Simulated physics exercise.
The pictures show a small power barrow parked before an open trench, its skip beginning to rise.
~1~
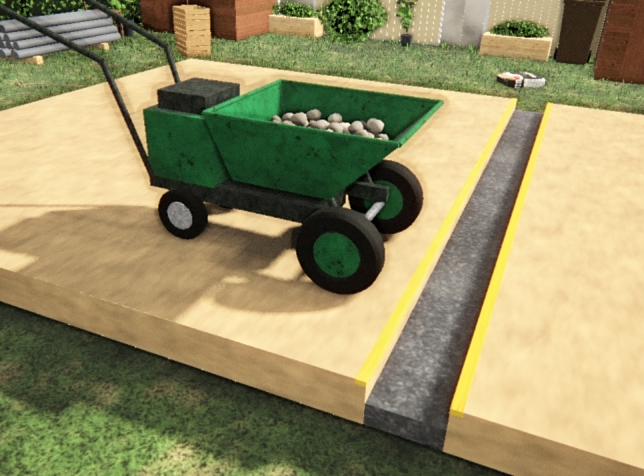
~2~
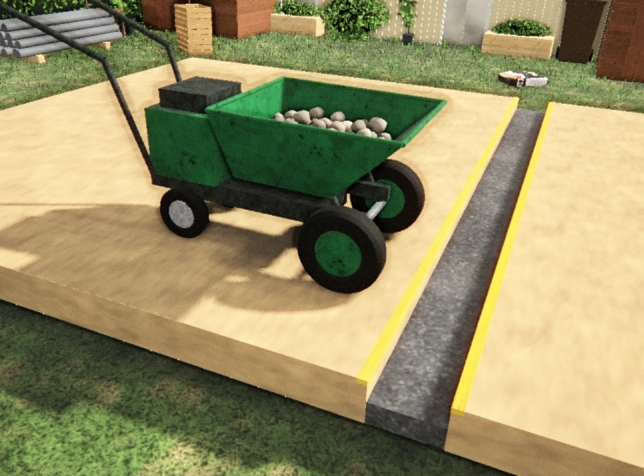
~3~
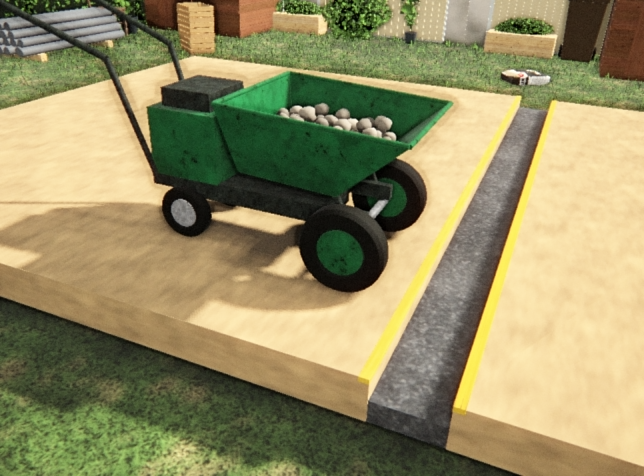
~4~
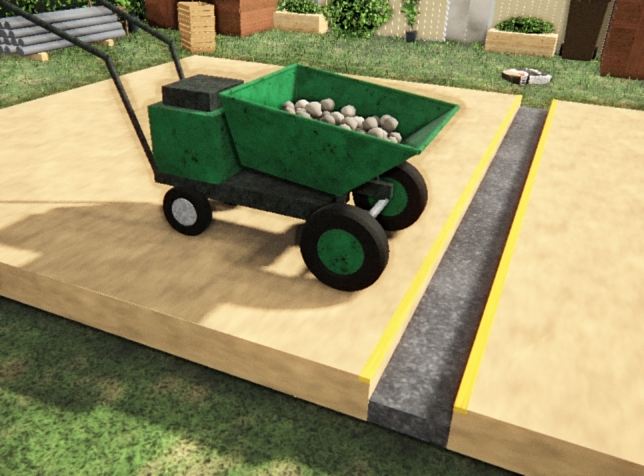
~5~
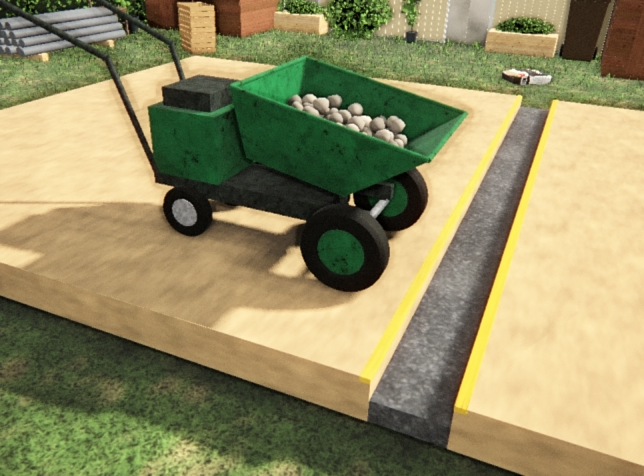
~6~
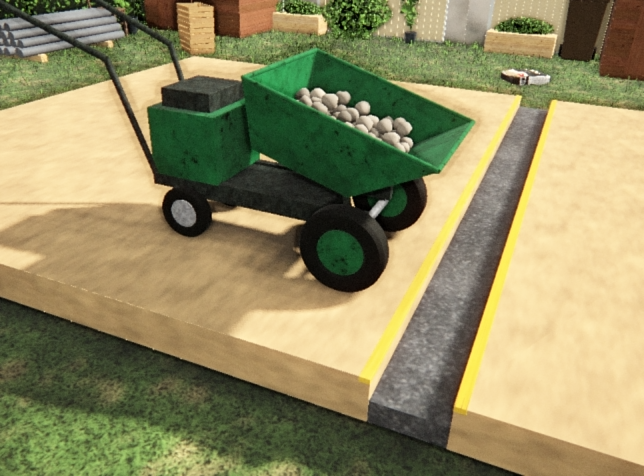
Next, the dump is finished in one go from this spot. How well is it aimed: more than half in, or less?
In the trench: Under half.
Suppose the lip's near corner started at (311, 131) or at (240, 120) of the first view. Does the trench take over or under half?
One: Above a half. Two: Not half.
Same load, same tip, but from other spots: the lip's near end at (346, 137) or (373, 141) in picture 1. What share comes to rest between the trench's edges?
The first gives 90 %, the second 50 %.
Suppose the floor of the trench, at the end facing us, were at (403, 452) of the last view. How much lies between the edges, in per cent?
About 20 per cent.
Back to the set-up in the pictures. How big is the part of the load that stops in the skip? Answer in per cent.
It comes to 10 per cent or so.
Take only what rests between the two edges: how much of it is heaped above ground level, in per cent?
Roughly 10 in a hundred.
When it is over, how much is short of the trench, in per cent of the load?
Some 0 per cent.
Soon after the last picture, skip tipped steeply; all in the skip.
A little later, skip tipped steeply; most in the skip; a stray few in or heaped over the trench; a small part beyond it.
Later still, skip tipped right over; a small part in the skip; a small part in or heaped over the trench; most beyond it.
At rest, skip tipped right over; a small part in the skip; about a quarter in or heaped over the trench; about two thirds beyond it.
